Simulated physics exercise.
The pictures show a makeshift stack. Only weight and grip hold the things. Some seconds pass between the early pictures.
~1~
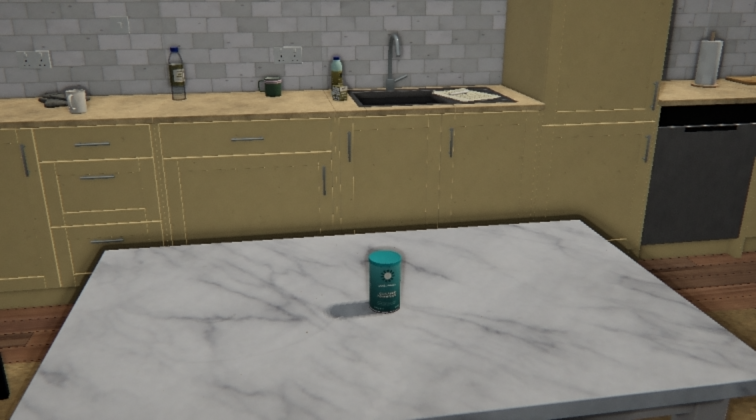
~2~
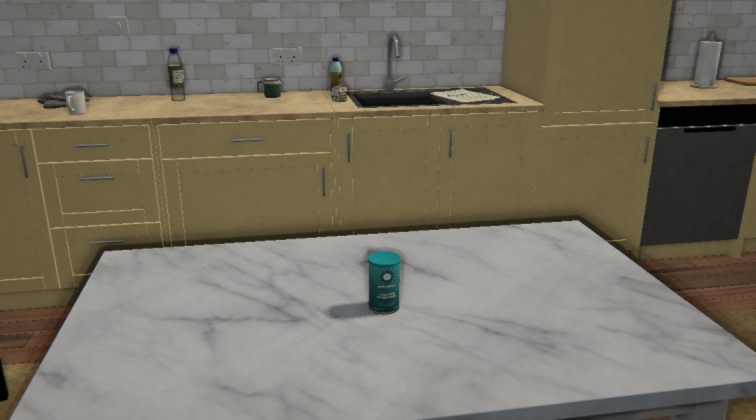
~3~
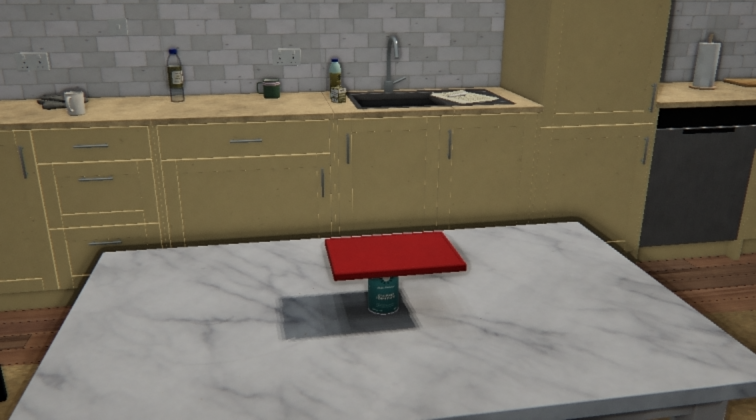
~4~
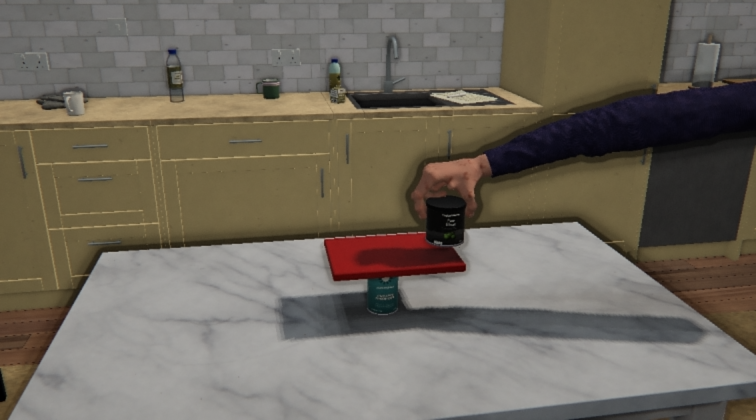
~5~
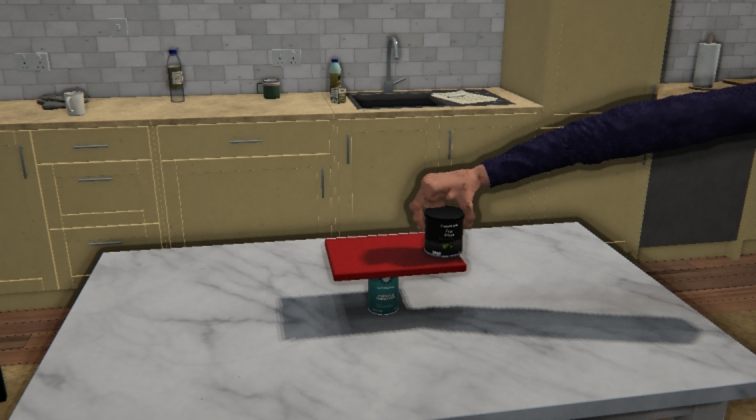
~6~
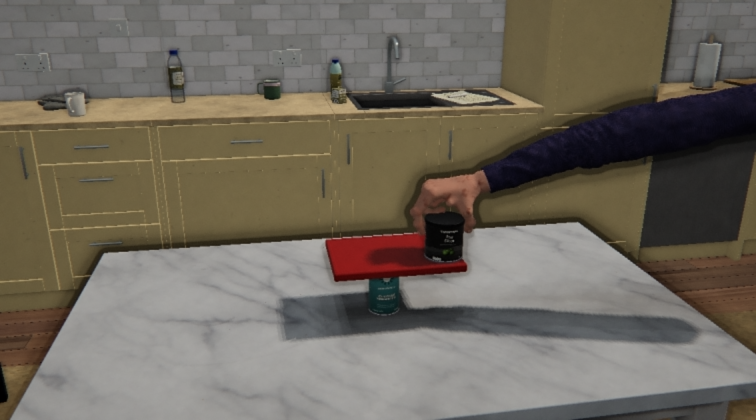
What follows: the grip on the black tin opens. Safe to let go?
It loses its balance.
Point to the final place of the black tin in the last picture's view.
At about (535, 302).
Then, 0.40 s past the last view, black tin now fallen; red lid rocked 56° from its first pose.
Then, 0.60 s past the last view, red lid now fallen.
Finally, fallen, black tin and red lid; turquoise tin still in place. Final places as the last picture's camera would see them, black tin near (535, 302). The stack comes apart.
